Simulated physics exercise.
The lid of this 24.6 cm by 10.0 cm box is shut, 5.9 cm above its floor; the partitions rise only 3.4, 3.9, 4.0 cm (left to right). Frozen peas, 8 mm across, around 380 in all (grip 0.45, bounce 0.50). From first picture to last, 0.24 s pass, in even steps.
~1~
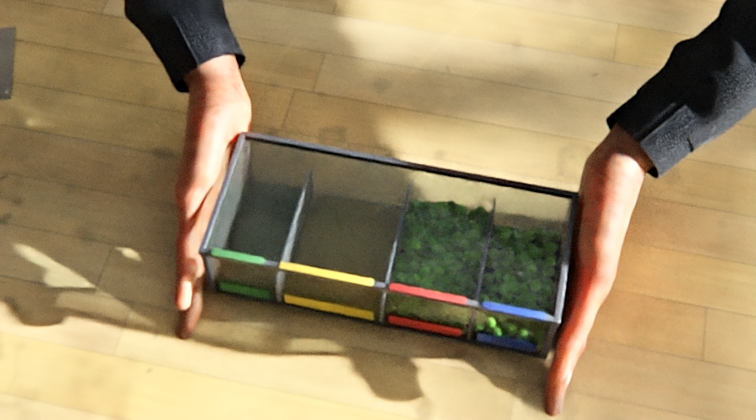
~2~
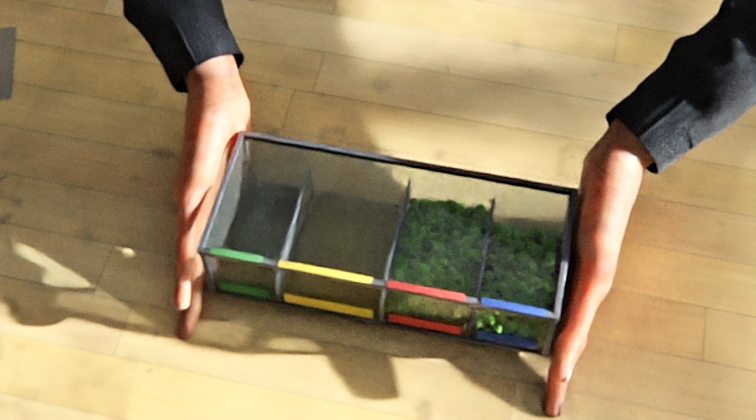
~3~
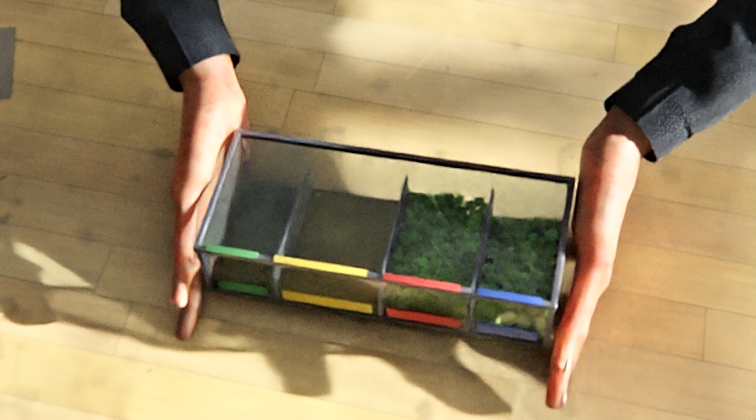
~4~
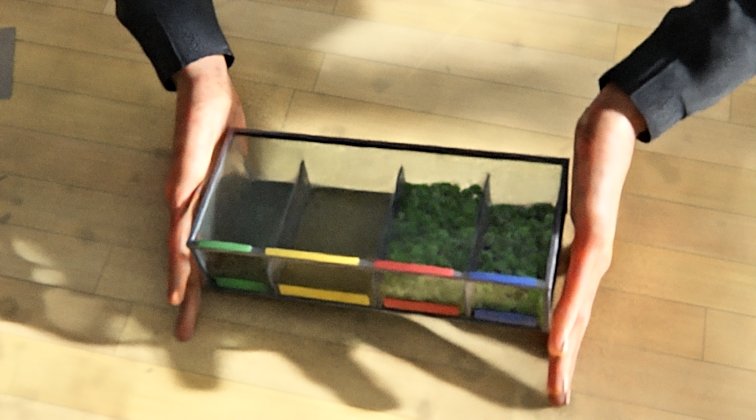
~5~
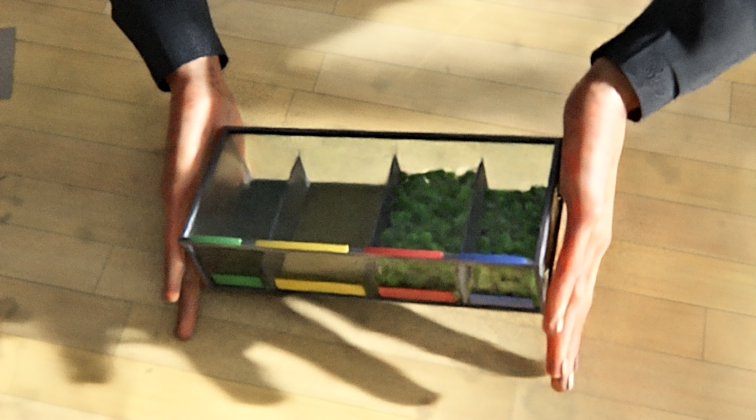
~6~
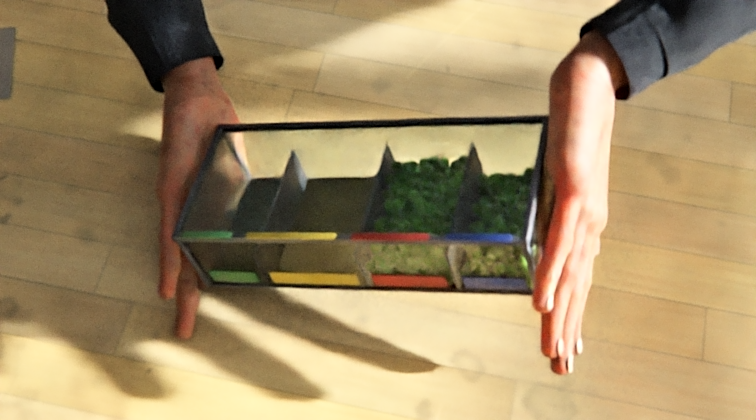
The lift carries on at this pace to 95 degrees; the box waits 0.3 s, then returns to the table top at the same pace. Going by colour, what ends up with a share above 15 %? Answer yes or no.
Red yes, blue no, green yes, yellow no.
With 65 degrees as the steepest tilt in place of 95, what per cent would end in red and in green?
Red 55; green 5.
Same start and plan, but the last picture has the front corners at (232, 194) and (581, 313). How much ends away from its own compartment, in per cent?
Then about 40 per cent.
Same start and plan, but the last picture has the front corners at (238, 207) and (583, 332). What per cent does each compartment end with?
Red 35, blue 65, green 0, yellow 0.
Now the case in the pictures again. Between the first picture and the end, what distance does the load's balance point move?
Roughly 11.0 cm.
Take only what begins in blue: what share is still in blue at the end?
About 20 per cent.
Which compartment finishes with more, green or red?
The green one has more.
Then, 0.96 s after the last picture, tilt 95 degrees; red 50 %, blue 15 %, green 25 %, yellow 10 %.
Then, 1.60 s after the last picture, tilt 49 degrees; red 25 %, blue 5 %, green 60 %, yellow 10 %.
Then, 2.28 s after the last picture, tilt 0 degrees; red 25 %, blue 5 %, green 60 %, yellow 10 %.
In the end, red 25 %, blue 5 %, green 60 %, yellow 10 %.
